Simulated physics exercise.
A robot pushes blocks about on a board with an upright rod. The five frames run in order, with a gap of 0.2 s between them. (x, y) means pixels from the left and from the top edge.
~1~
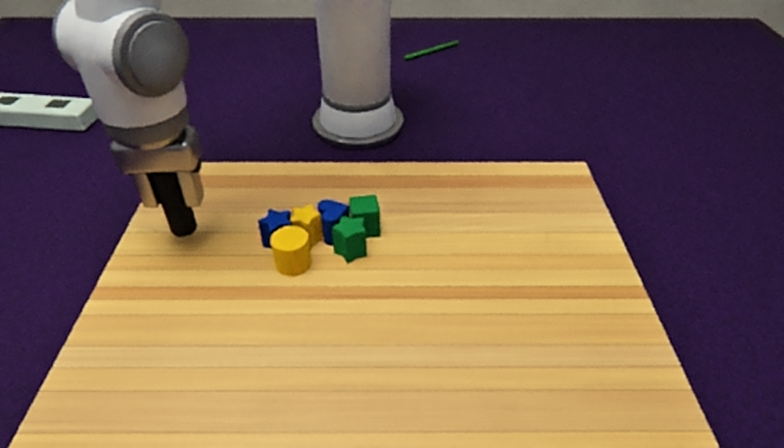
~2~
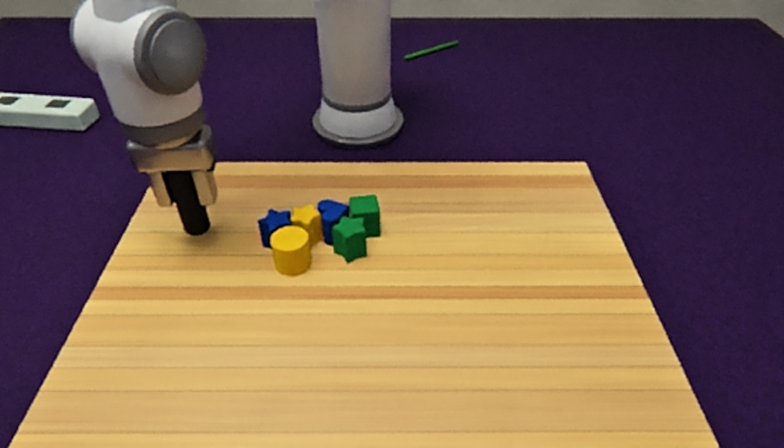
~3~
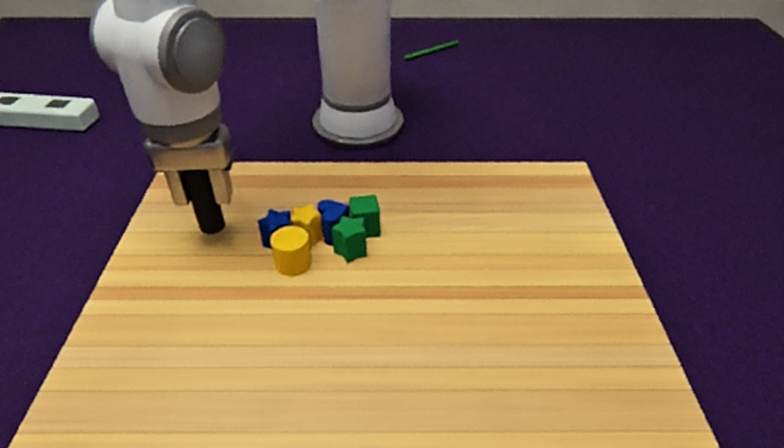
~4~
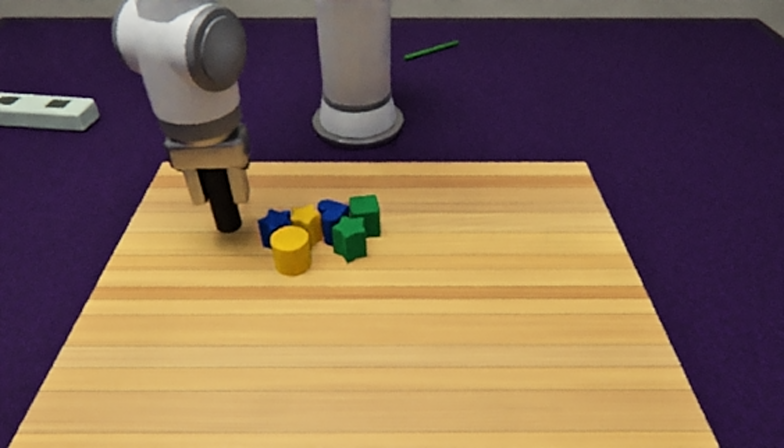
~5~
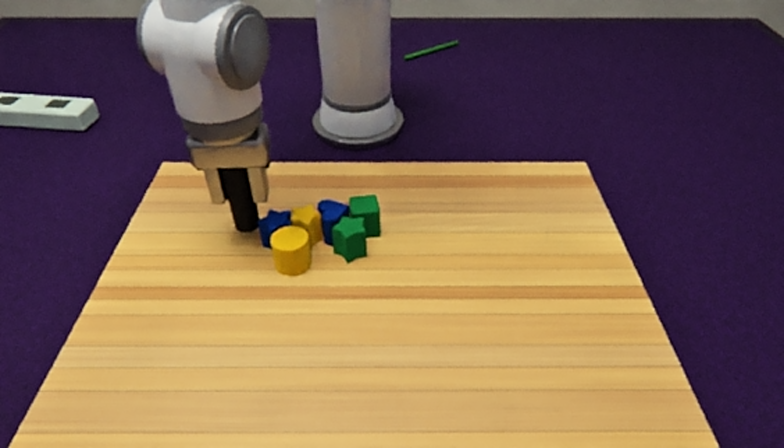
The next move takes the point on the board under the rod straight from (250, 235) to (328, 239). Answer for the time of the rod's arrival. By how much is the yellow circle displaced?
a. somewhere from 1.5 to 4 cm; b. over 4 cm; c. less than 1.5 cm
a.
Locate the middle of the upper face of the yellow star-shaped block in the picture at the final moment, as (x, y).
Its top middle will sit at (346, 225).
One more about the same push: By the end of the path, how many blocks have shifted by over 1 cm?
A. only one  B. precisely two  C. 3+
C
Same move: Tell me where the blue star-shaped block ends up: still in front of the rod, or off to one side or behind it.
At that point it is off to one side or behind.
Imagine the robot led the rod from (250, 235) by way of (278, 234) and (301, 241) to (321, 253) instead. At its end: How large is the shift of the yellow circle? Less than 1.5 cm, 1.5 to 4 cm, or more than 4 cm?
Once the path ends, it will sit over 4 cm from where it is now.
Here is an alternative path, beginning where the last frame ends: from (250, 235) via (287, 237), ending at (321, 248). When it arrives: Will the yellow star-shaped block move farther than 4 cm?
Short answer: Yes.
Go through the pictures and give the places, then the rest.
In the first picture, rod's lower end (185, 230); blue star-shaped block (276, 218); yellow circle (289, 237); yellow star-shaped block (305, 213); blue heart block (332, 208).
In the second picture, rod (198, 229); blocks still.
In the third picture, rod (213, 227); blocks still.
In the fourth picture, rod (230, 226); blocks still.
In the fifth picture, rod (248, 225); blue star-shaped block (276, 218); yellow circle (289, 237); yellow star-shaped block (305, 213); blue heart block (332, 208).
What follows on the original path. Halfway along, rod (287, 228); blue star-shaped block (299, 224), turned 25° clockwise; yellow circle (299, 246); yellow star-shaped block (328, 218), turned 20° anticlockwise; blue heart block (349, 207), turned 35° anticlockwise.
At the end, rod (327, 230); blue star-shaped block (317, 231), turned 70° clockwise; yellow circle (297, 253); yellow star-shaped block (346, 225), turned 50° anticlockwise; blue heart block (355, 207), turned 55° anticlockwise.
